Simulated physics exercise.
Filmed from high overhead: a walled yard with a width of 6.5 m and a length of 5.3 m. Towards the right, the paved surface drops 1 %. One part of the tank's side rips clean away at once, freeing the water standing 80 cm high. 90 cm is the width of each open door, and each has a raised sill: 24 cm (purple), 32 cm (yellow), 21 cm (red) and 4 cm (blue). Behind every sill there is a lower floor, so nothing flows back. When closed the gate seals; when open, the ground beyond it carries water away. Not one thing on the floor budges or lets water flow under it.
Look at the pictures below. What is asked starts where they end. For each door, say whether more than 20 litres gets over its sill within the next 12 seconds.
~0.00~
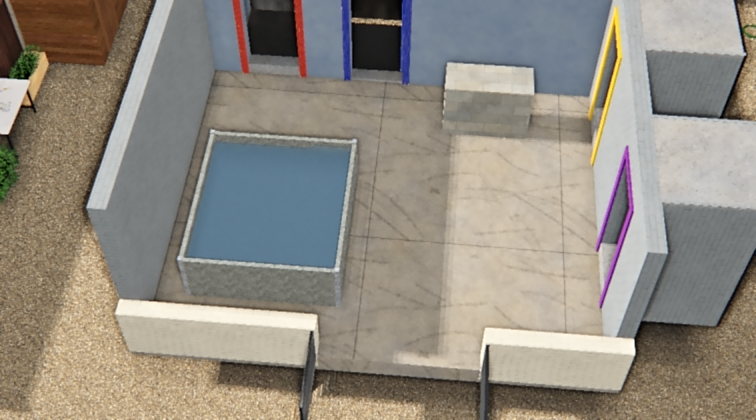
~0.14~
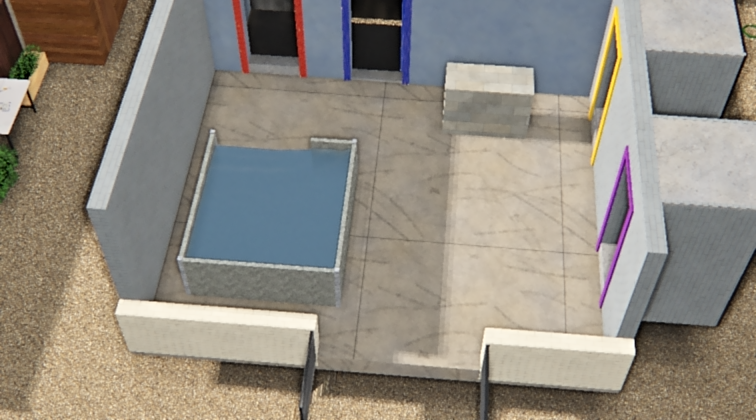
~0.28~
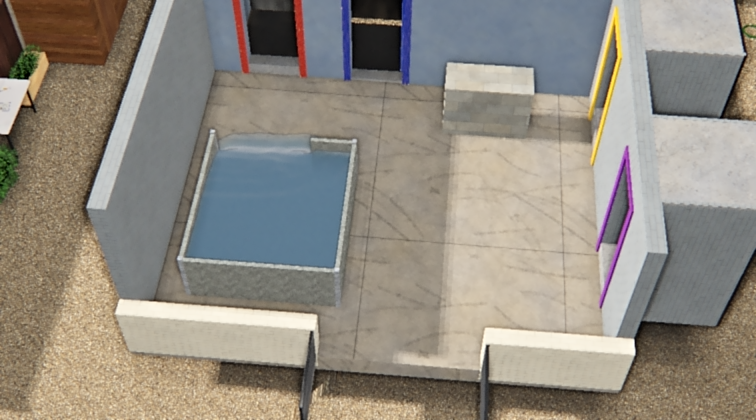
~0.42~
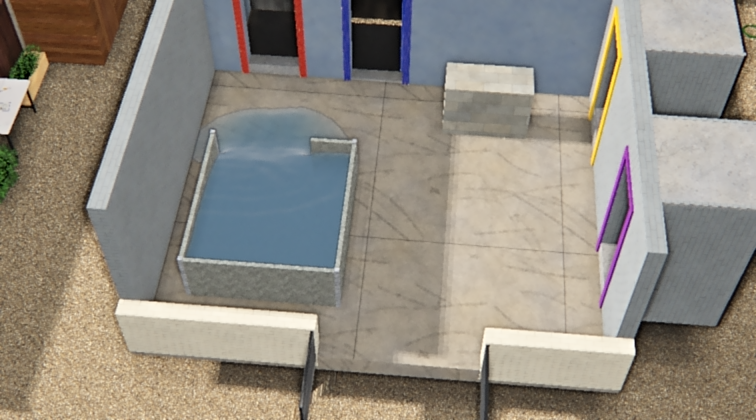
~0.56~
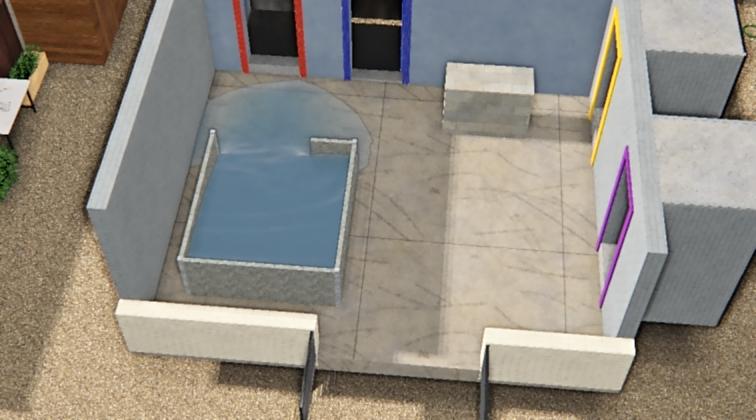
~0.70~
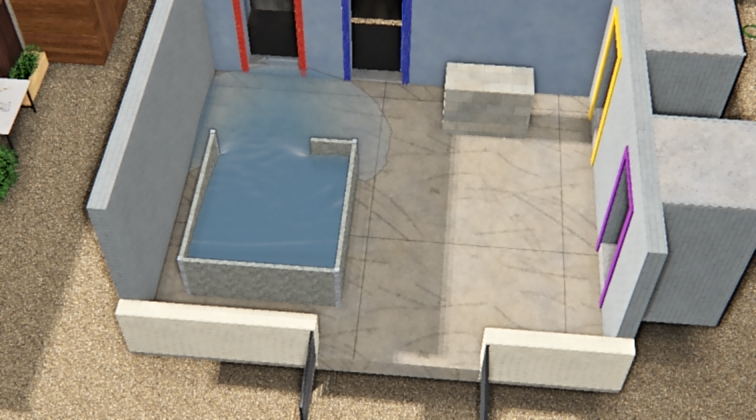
In the end at the purple door the inflow will remain within the limit; at the yellow door the inflow will remain within the limit; at the red door the inflow will break the limit; at the blue door the inflow will break the limit.
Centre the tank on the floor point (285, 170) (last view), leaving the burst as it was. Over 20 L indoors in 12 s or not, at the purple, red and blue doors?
Measured against that limit, purple comes out short of it, red beyond it and blue beyond it.
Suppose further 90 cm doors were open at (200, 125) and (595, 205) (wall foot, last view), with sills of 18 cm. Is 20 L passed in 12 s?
So the first one exceeds it, while the second one doesn't reach it.
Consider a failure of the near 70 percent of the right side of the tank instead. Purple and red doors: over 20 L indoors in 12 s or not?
The purple door comes out more than that and the red door less than that.
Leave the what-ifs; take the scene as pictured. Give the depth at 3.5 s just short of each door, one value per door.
Door by door, in cm: Purple reads 0, yellow reads 16, red reads 31, blue reads 15.
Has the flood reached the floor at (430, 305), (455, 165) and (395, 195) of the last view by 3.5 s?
In that order: Still dry, flooded, flooded.
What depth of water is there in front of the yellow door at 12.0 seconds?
About 8.0 cm deep.
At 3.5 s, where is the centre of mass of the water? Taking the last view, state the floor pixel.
I'd say somewhere around (311, 163).
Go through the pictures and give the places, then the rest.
The first picture shows the tank at (272, 201) is whole and still, 80 cm deep.
In the second picture, the front is at a hidden place, 0.8 m from the gap on the tank's far side; 0.4 m2 of floor is under water; 80 cm left at the back of the tank.
In the third picture, water pours out on the tank's far side and has run 1.1 m, to a hidden place; typically 14 cm deep outside, 80 cm at the tank's back.
In the fourth picture, water pours out on the tank's far side and has run 1.5 m, to (318, 115); typically 11 cm deep outside, 80 cm at the tank's back.
In the fifth picture, water pours out on the tank's far side and has run 2.1 m, to (303, 84); typically 8 cm deep outside, 78 cm at the tank's back.
In the sixth picture, water pours out on the tank's far side and has run 2.5 m, to (233, 71); typically 8 cm deep outside, 68 cm at the tank's back.
After 1.4 s water covers 25 % of the floor and is deepest (61 cm) near (226, 73); purple door not reached, yellow door not reached, red door 49 cm at the sill, 108 L in, blue door 18 cm at the sill, 24 L in.
After 2.2 s water covers 30 % of the floor and is deepest (52 cm) near (236, 74); purple door not reached, yellow door not reached, red door 48 cm at the sill, 286 L in, blue door 18 cm at the sill, 84 L in.
After 3.5 s water covers 50 % of the floor and is deepest (42 cm) near (586, 99); purple door not reached, yellow door 16 cm at the sill, 0 L in, red door 31 cm at the sill, 437 L in, blue door 15 cm at the sill, 170 L in.
After 7.0 s water covers 95 % of the floor and is deepest (26 cm) near (601, 365); purple door 13 cm at the sill, 0 L in, yellow door 14 cm at the sill, 0 L in, red door 15 cm at the sill, 464 L in, blue door 9 cm at the sill, 284 L in.
After 12.0 s water covers 100 % of the floor and is deepest (15 cm) near (593, 223); purple door 14 cm at the sill, 0 L in, yellow door 8 cm at the sill, 0 L in, red door 6 cm at the sill, 464 L in, blue door 10 cm at the sill, 353 L in.
